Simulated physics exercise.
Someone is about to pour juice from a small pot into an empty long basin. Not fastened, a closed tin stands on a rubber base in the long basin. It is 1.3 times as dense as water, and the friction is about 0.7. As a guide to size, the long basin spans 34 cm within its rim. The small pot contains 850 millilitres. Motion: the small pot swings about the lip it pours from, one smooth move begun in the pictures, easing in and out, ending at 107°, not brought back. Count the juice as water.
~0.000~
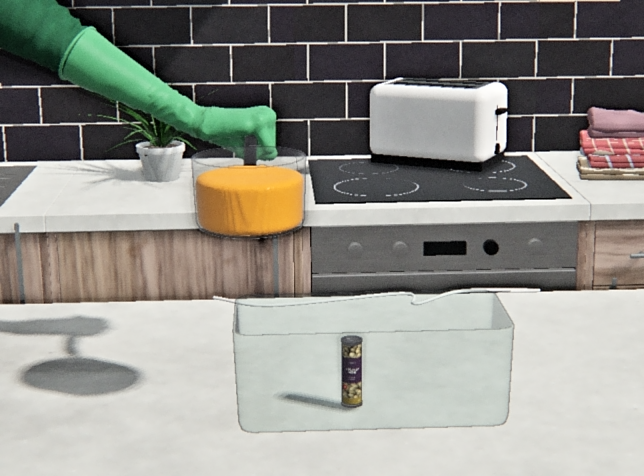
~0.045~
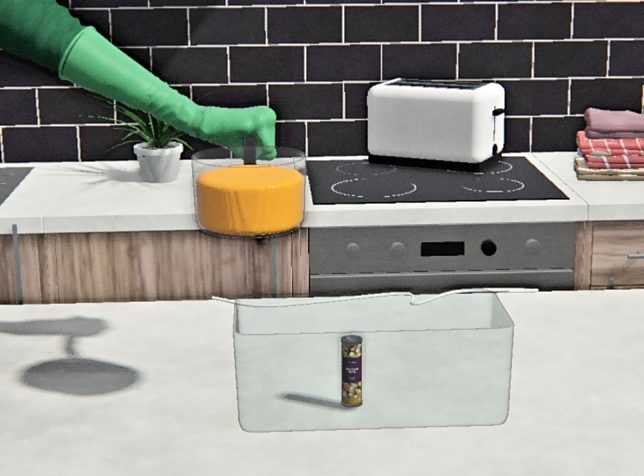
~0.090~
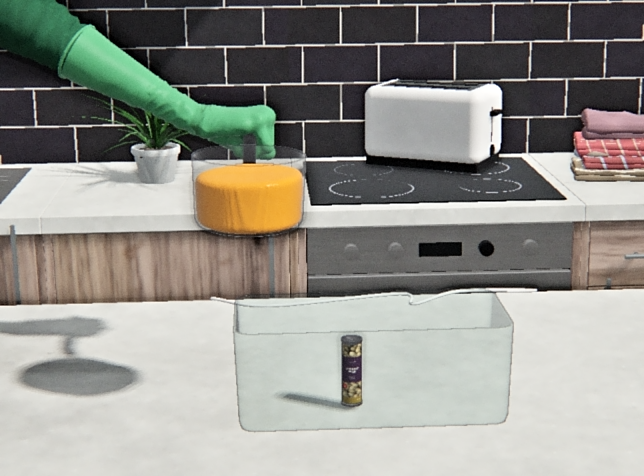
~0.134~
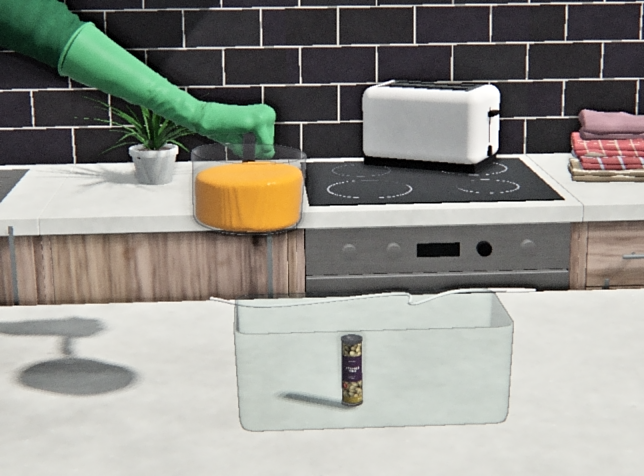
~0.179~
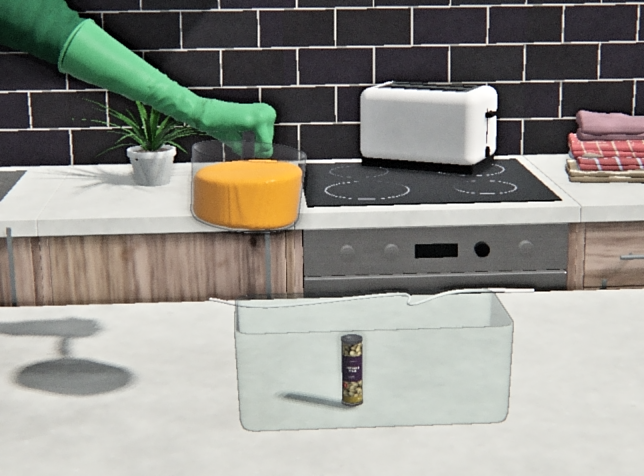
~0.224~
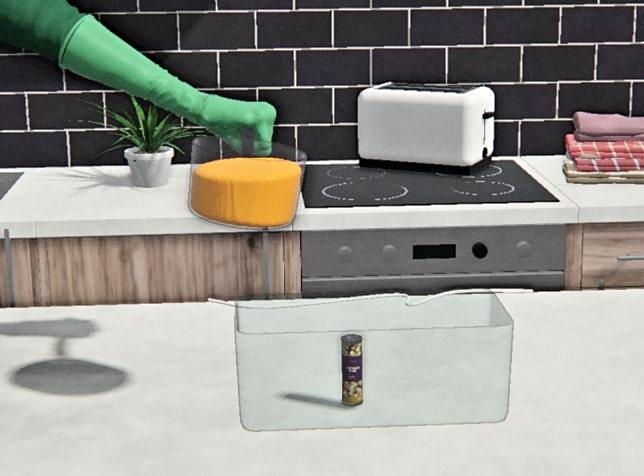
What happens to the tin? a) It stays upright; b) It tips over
It stays upright.
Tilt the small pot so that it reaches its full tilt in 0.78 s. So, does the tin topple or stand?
The tin tips over.
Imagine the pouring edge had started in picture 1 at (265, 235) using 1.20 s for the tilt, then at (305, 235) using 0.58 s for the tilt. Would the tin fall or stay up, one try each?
In the first try it comes down; in the second it comes down.
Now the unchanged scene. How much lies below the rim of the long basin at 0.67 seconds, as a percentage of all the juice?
Near 0 in a hundred.
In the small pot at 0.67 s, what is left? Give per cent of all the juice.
I'd estimate some 80 % remains.
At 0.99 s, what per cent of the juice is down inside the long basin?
46 per cent or thereabouts.
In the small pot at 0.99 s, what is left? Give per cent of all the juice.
Close to 18 percent of the total.
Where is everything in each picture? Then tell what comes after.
It leans 0°; its right rim is at (305, 157); the juice meets the walls at (195, 177) and (303, 175); the long basin's rim runs from (235, 316) to (504, 310); the tin's top is at (352, 342), in the first frame.
It leans 0°; its right rim is at (305, 157); the juice meets the walls at (196, 177) and (303, 174), in the second frame.
It leans 1°; its right rim is at (305, 157); the juice meets the walls at (196, 176) and (302, 172), in the third frame.
It leans 3°; its right rim is at (305, 157); the juice meets the walls at (195, 175) and (302, 170), in the fourth frame.
It leans 6°; its right rim is at (305, 157); the juice meets the walls at (195, 173) and (302, 169), in the fifth frame.
It leans 9°; its right rim is at (305, 157); the juice meets the walls at (193, 170) and (302, 166), in the sixth frame.
Then, 0.67 s in, the tilt is 63° and 79 per cent is still to pour; the tin stands where it began.
Then, 0.99 s in, the tilt is 99° and 18 per cent is still to pour; the tin stands where it began.
Then, 1.33 s in, the tilt is 107° and 0 per cent is still to pour; the tin stands where it began.
Then, 1.70 s in, the tilt is 107° and 0 per cent is still to pour; the tin stands where it began.
Finally, the tin stands where it began.
